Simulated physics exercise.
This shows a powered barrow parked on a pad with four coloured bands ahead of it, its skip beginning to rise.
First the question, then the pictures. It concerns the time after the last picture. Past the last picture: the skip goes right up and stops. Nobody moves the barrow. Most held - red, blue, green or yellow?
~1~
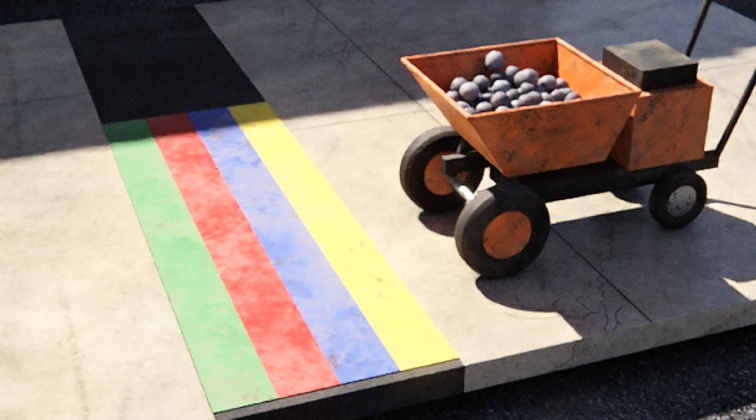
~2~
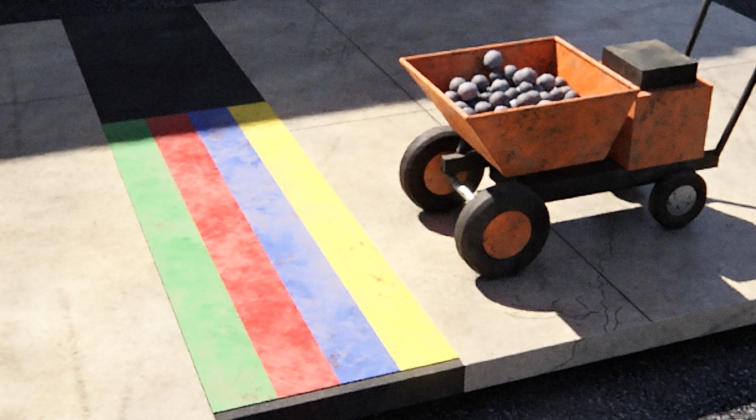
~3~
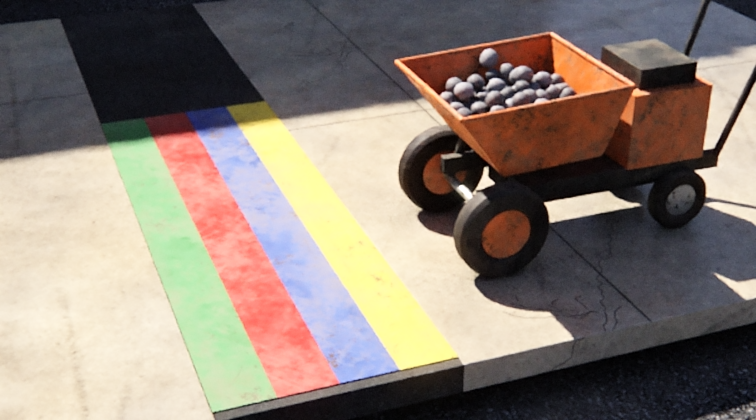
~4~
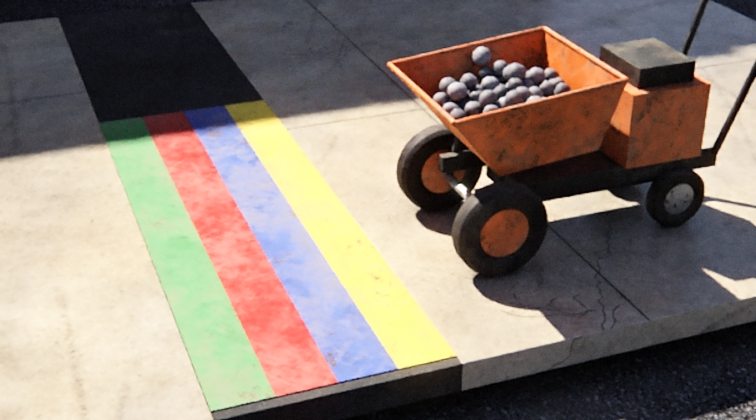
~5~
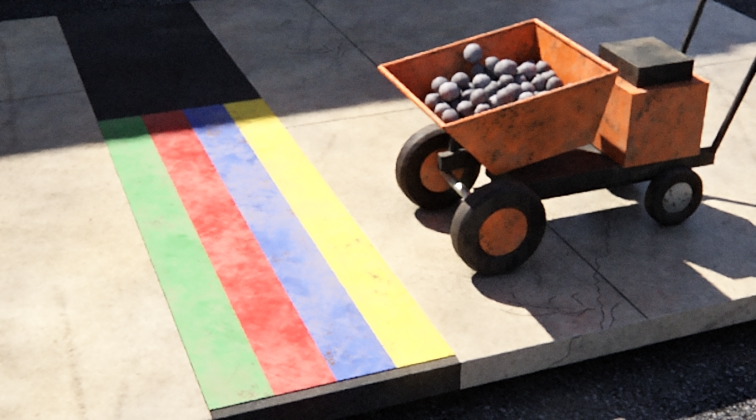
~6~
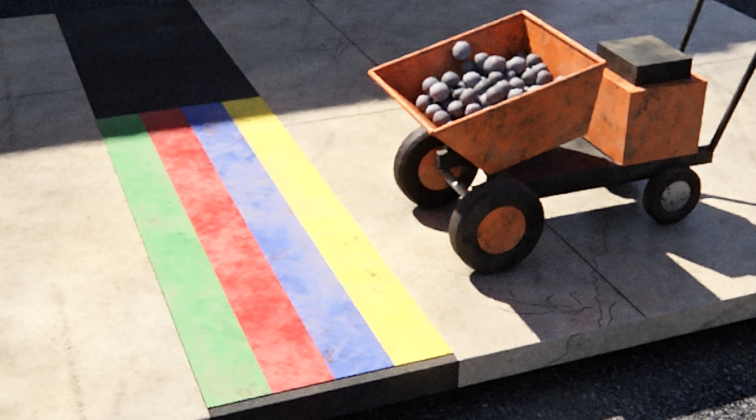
Blue holds the most.
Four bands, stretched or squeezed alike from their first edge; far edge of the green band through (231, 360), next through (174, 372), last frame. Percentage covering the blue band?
The first gives around 40 %, the second around 40 %.
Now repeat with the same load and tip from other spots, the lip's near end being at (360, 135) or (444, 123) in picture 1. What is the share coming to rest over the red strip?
Roughly 30 and 30 percent respectively.
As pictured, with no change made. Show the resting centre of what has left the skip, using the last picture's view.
Last view, resting centre - approx. (300, 259).
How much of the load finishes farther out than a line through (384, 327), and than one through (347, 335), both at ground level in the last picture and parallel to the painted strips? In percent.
Close to 70 and 40 per cent respectively.
Shortly afterwards, skip tipped well over; the whole lot in the skip.
Next, skip tipped steeply; all but a few in the skip; only a few over the yellow strip; a little over the blue strip; only a few falling.
Some moments later, skip tipped right over; near a third in the skip; a little over the yellow strip; near a third over the blue strip; near a quarter over the red strip; only a few over the green strip; only a few off the paint.
In the end, skip tipped right over; near a quarter in the skip; near a quarter over the yellow strip; near a third over the blue strip; near a quarter over the red strip; only a few over the green strip; only a few off the paint.
